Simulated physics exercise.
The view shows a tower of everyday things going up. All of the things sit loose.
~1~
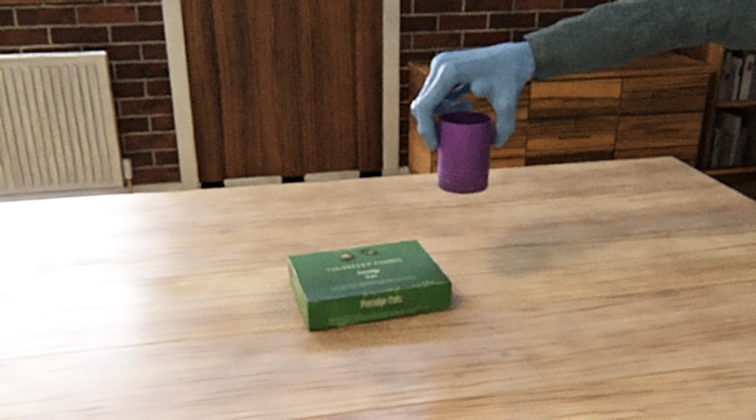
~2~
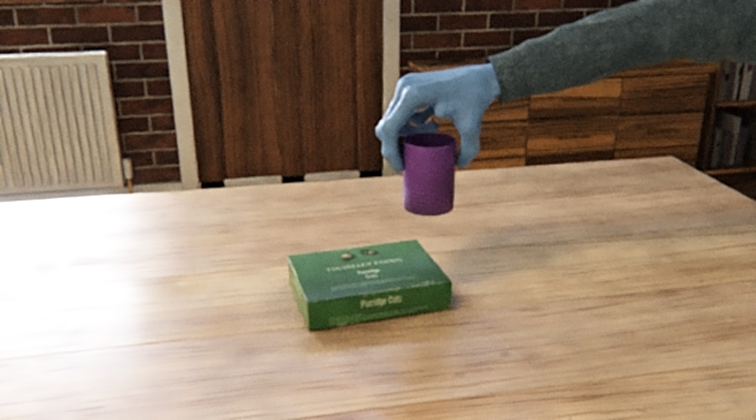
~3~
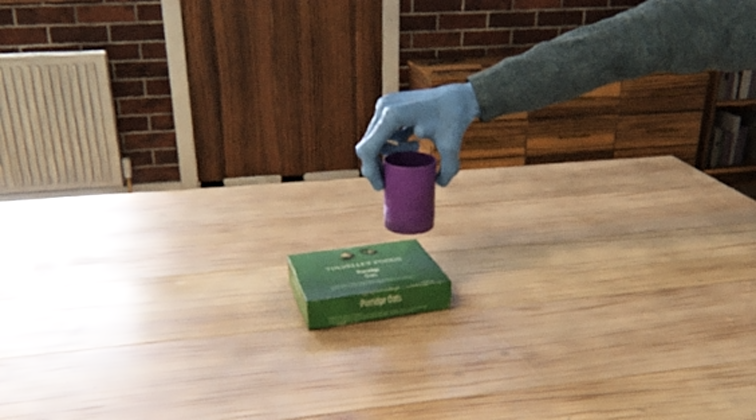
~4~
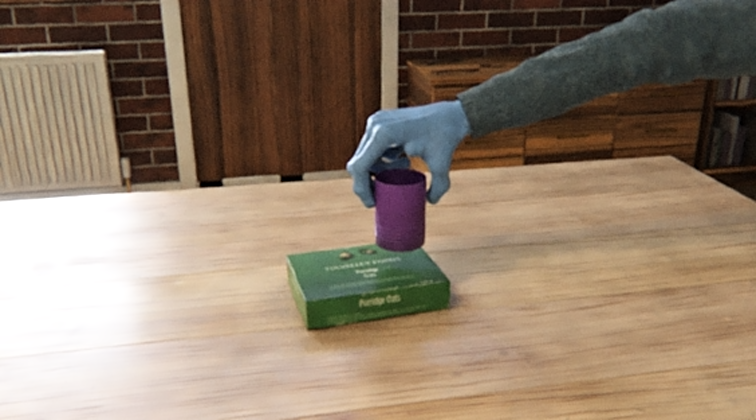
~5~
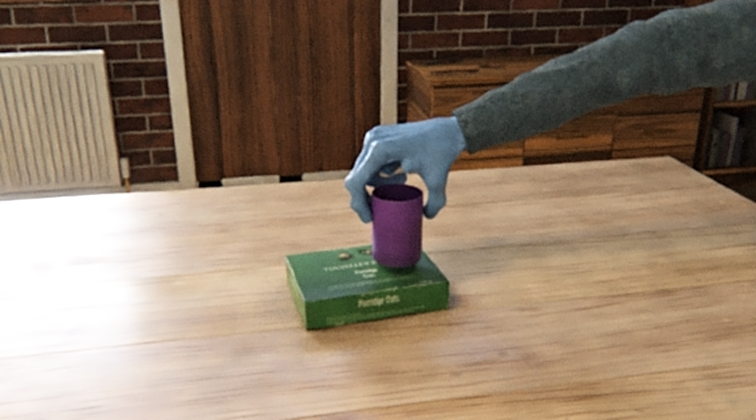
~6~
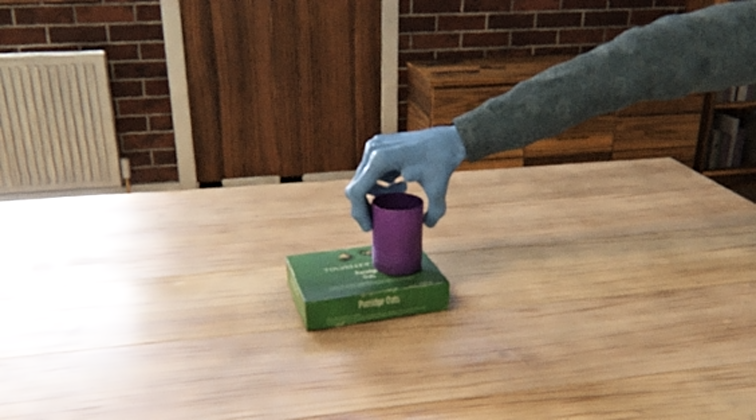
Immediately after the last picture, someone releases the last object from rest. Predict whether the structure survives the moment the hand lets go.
My guess is a success.
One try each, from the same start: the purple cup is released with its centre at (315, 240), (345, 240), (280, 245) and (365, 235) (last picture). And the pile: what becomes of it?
Case one: Stable. Case two: Stable. Case three: Falls over. Case four: Stable.
Then, 1.10 s later than the last frame, all is still.
Then, 2.30 s later than the last frame, purple cup resting near (398, 234).
When it is over, both as before. End places, in pixels of the last picture, purple cup near (398, 234). The pile stays up.
